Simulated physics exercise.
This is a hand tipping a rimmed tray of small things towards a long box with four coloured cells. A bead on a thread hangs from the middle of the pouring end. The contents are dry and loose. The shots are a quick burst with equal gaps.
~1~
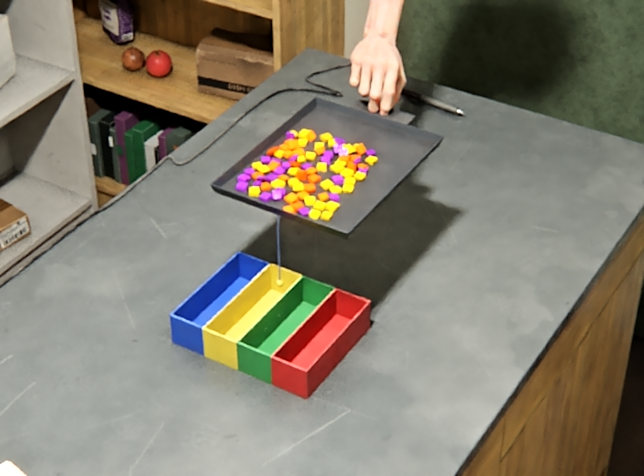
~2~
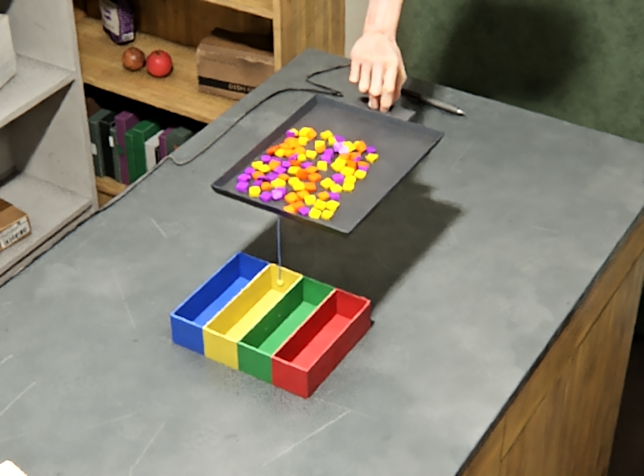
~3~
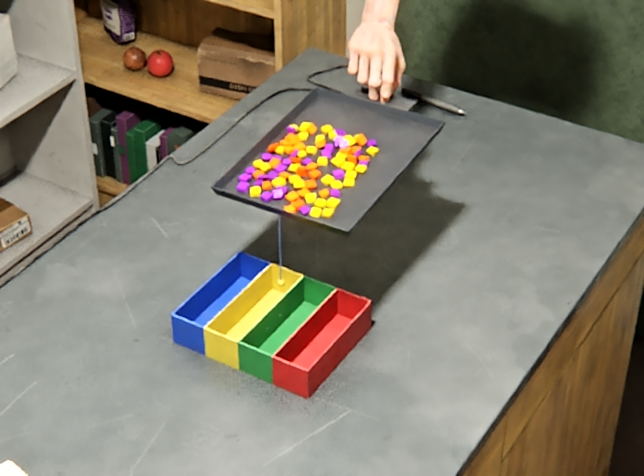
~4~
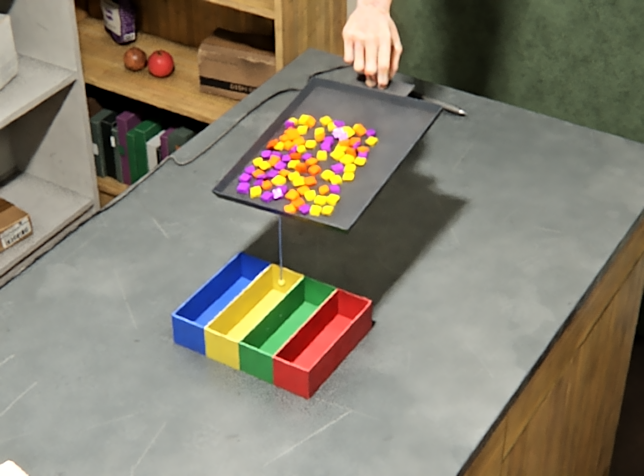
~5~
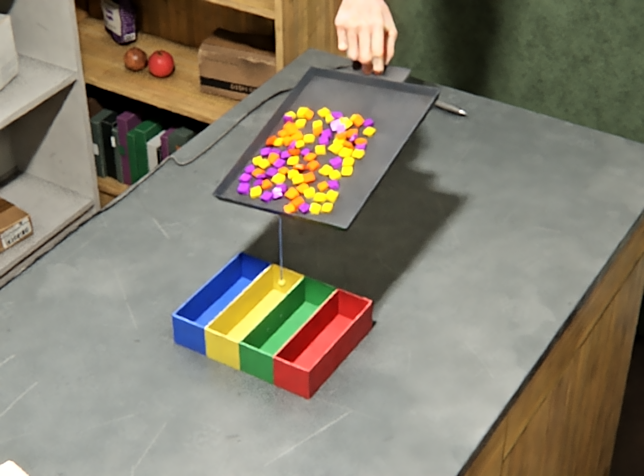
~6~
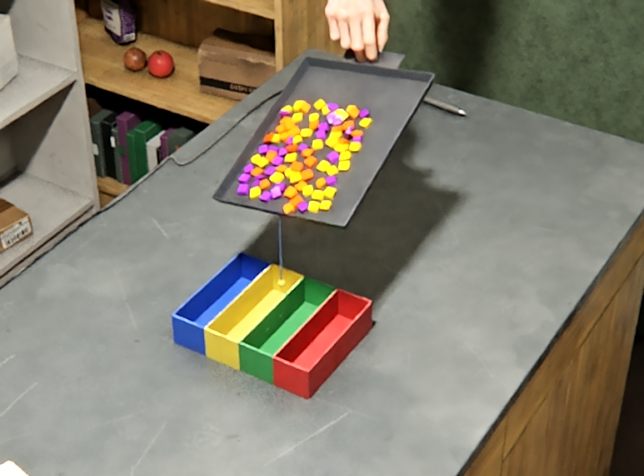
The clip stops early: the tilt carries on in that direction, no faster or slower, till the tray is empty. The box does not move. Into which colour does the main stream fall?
The blue cell gets the most.
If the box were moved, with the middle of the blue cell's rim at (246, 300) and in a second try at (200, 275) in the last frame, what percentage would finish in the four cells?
Roughly 30 per cent, and 100 per cent.
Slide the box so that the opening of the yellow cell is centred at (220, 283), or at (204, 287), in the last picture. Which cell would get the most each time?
First yellow, then the yellow one.
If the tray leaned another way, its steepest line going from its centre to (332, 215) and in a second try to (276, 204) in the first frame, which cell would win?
The first try: That red cell. The second: The blue one.
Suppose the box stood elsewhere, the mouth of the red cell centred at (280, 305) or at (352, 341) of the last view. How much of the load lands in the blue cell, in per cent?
The first gives 10 %, the second 20 %.
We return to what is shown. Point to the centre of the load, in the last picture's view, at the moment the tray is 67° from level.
Roughly at (258, 175).
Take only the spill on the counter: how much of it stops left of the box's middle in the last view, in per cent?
Roughly 100 in a hundred.
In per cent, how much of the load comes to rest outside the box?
It comes to 30 per cent or so.
Shortly afterwards, tray tipped steeply; all but a few on the tray; only a few falling or outside the box.
Next, tray tipped past a quarter turn; a little on the tray; near a quarter in the blue cell; a little in the yellow cell; only a few in the green cell; near half falling or outside the box.
Some moments later, tray tipped past a quarter turn; near half in the blue cell; near a quarter in the yellow cell; a little in the green cell; near a quarter falling or outside the box.
In the end, tray tipped past a quarter turn; near half in the blue cell; near a quarter in the yellow cell; a little in the green cell; none at all in the red cell; near a quarter outside the box.
